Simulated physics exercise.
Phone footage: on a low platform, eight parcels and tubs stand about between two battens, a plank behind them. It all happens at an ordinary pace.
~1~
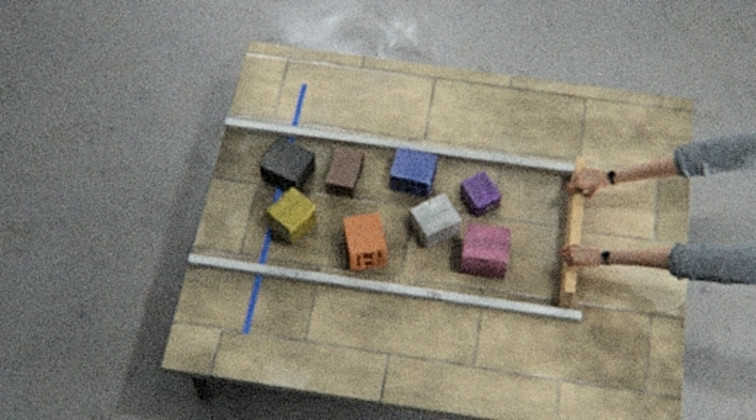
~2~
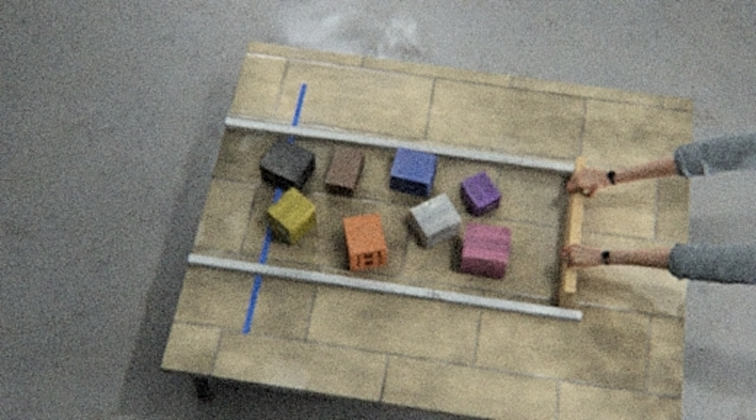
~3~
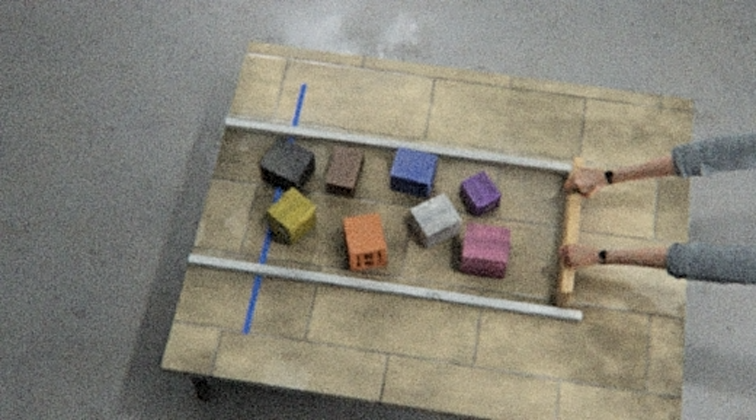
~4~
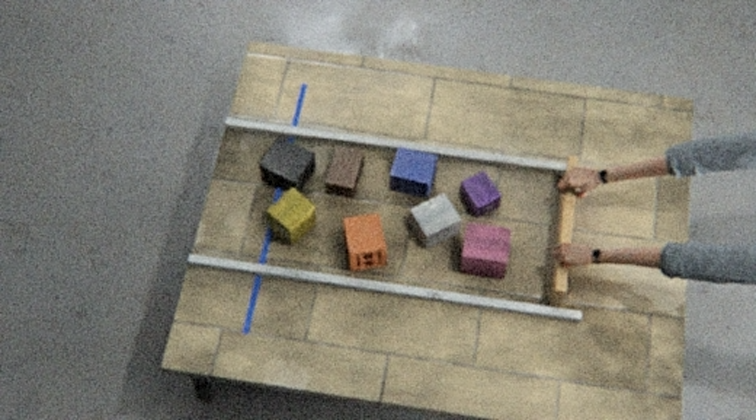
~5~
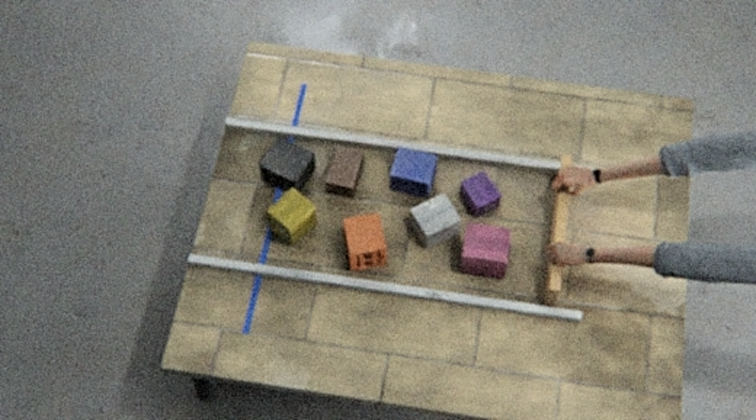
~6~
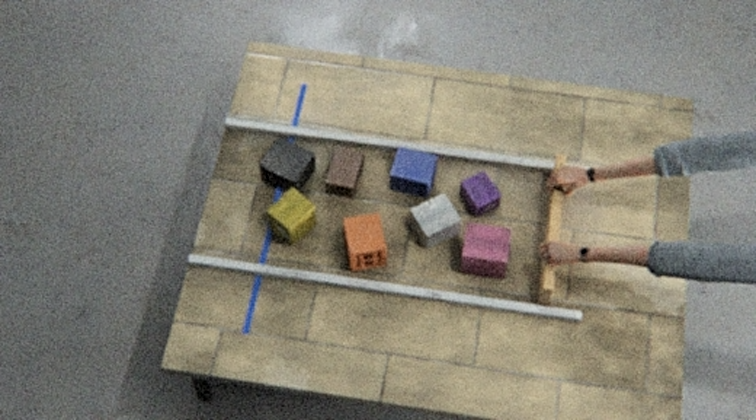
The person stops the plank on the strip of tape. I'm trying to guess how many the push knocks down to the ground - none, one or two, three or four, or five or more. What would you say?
The tally of falls will come to three or else four.
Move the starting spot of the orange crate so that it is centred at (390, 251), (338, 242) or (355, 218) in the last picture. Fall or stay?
First it remains, next it remains, and last it remains.
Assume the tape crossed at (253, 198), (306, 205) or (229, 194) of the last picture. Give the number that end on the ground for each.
Going through them in order, you'd see 4, 1 and 6.
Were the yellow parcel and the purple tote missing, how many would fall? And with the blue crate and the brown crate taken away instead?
Counts - first: 1, second: 1.
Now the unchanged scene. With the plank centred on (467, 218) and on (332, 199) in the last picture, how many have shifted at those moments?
Moved so far: 3, then 8.
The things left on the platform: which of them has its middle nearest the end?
Orange crate - nearest.
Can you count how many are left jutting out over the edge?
Count of overhanging things: 1.
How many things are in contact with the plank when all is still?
It's touching 2 at the end.
Early on, none off yet; black crate at rest near (288, 166); yellow parcel at rest near (292, 217); brown crate at rest near (345, 172).
Finally, the number that fall off is three or four; lost, brown crate, yellow parcel and black crate.
